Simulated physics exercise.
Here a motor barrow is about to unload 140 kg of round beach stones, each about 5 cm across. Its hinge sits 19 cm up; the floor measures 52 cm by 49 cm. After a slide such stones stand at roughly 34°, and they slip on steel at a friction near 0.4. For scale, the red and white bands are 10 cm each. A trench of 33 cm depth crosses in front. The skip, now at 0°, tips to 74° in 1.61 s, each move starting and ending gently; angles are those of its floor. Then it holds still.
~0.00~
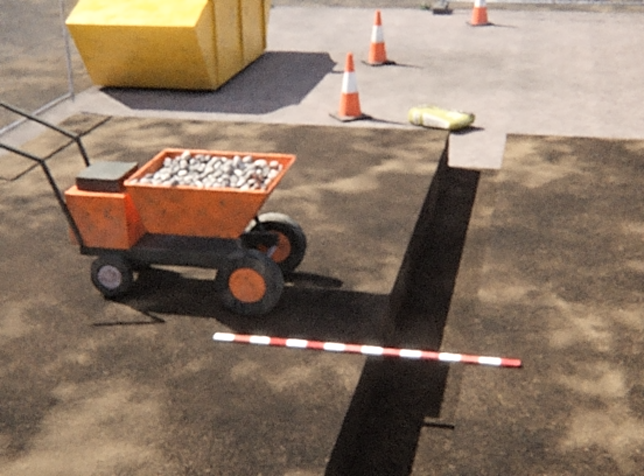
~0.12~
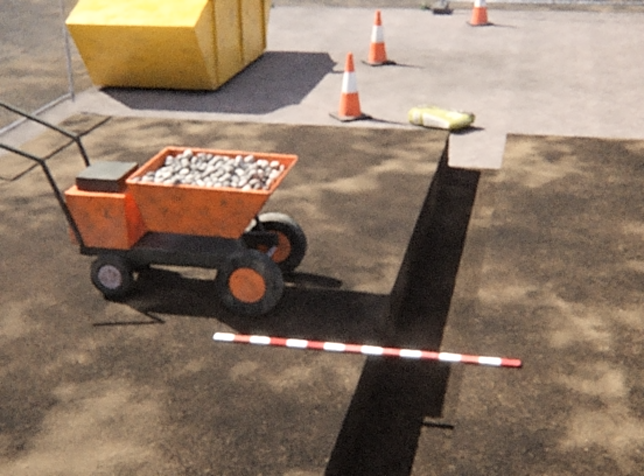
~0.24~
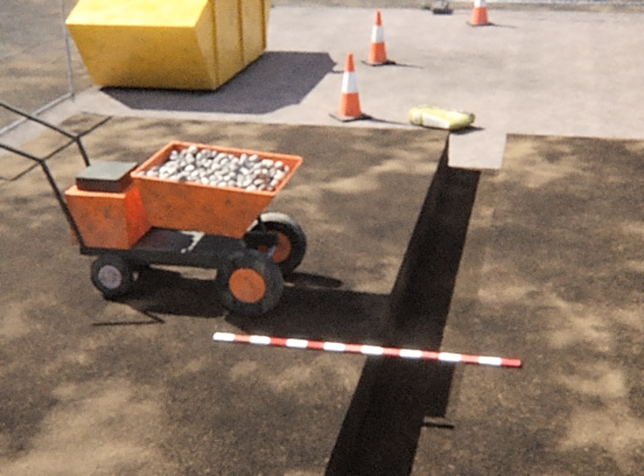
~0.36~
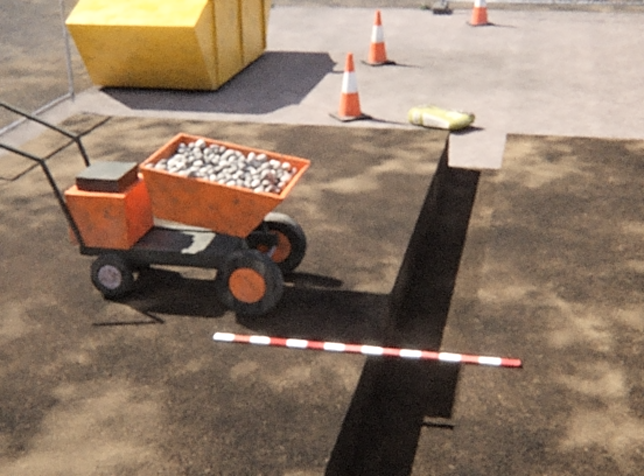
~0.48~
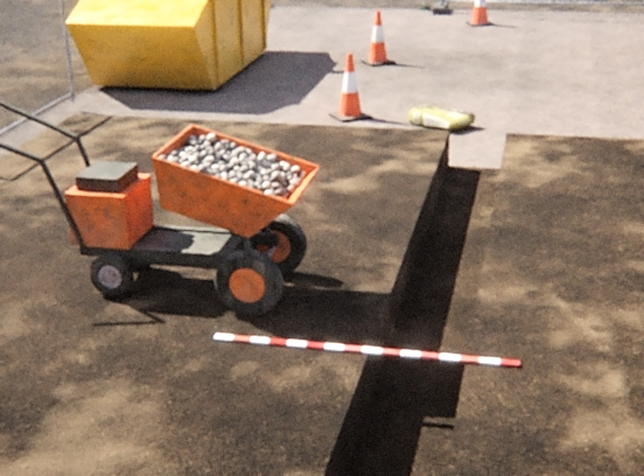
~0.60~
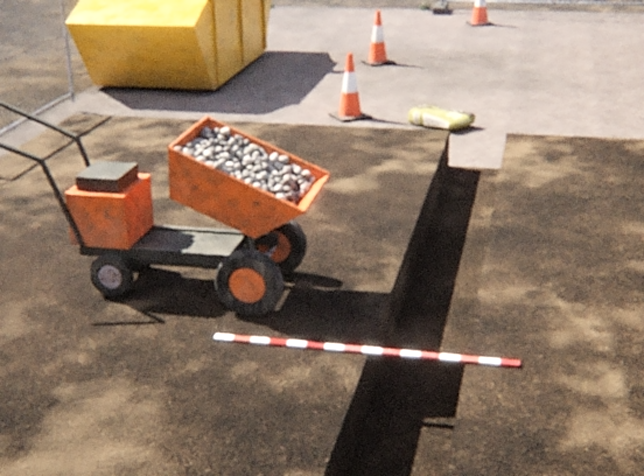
An orange motor barrow loaded with pale, rounded stones stands on brown, dappled ground, seen from above by a camera that stays still. Behind it are a yellow skip and three orange-and-white cones on grey paving, while a red-and-white pole lies across a dark trench to its right. The barrow's tray tilts steadily, its left end rising and its right lip dipping, while the wheels stay put.
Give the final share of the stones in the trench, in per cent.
About 92 per cent.
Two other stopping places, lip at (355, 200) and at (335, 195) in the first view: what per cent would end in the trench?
Near 50 per cent from the first place, 85 from the second.
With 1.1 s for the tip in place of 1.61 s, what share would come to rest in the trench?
Then about 95 per cent.
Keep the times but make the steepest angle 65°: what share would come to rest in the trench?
It would be near 75 per cent.
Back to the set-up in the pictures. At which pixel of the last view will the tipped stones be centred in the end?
Near (425, 346).
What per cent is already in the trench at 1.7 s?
About 50 per cent by then.
After 1.2 s the floor is at 63°; 96 % in the skip, 3 % short of the trench; the foremost stones are at (381, 275).
After 1.7 s the floor is at 74°; 40 % in the skip, 11 % short of the trench, 50 % in the trench; the foremost stones are at (468, 359).
After 2.1 s the floor is at 74°; 15 % in the skip, 11 % short of the trench, 74 % in the trench; the foremost stones are at (468, 358).
After 4.0 s the floor is at 74°; 0 % in the skip, 8 % short of the trench, 92 % in the trench; the foremost stones are at (468, 354).
